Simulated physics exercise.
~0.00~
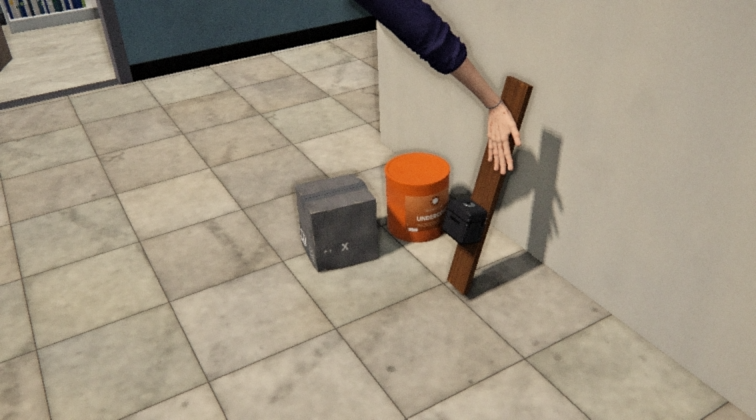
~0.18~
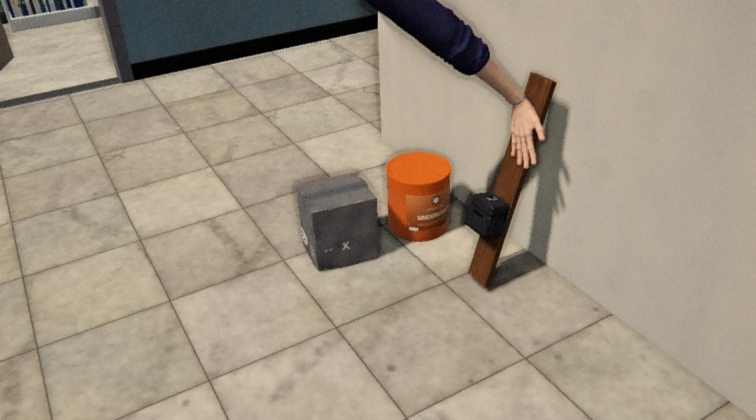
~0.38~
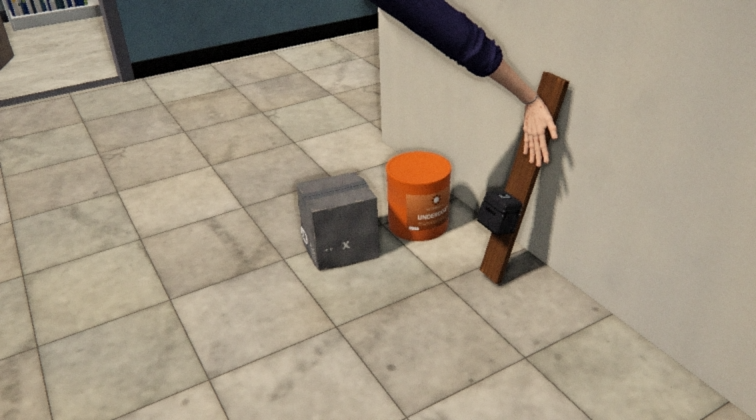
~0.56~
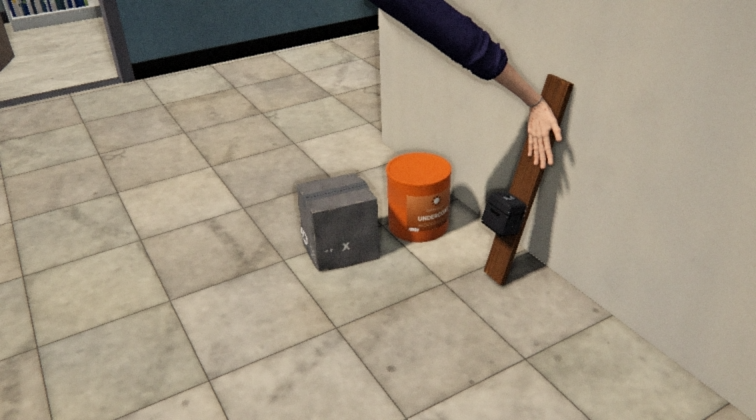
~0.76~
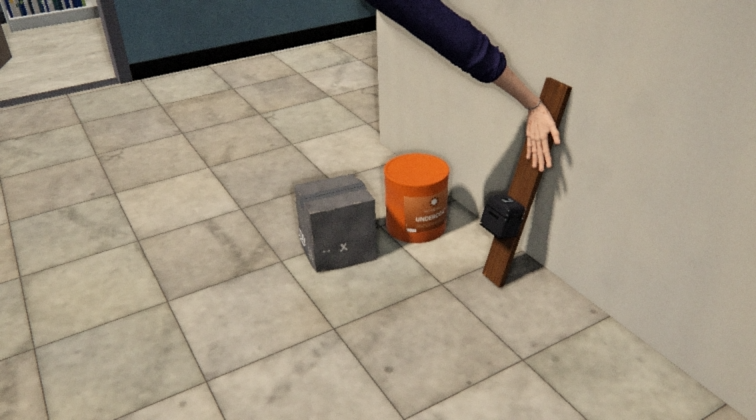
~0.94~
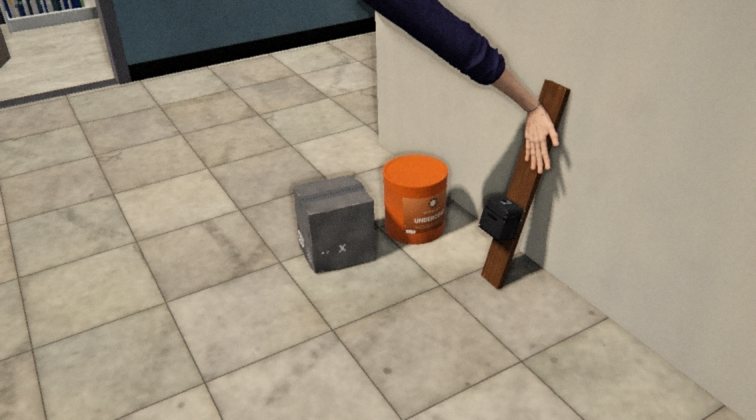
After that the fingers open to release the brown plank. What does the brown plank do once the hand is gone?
It will not shift.
After 1.24 s, no change.
After 1.64 s, brown plank resting near (522, 190).
In the end (2.2 s), all 3 unmoved. At the end, from the last picture's camera, brown plank near (522, 190). The plank stays up.
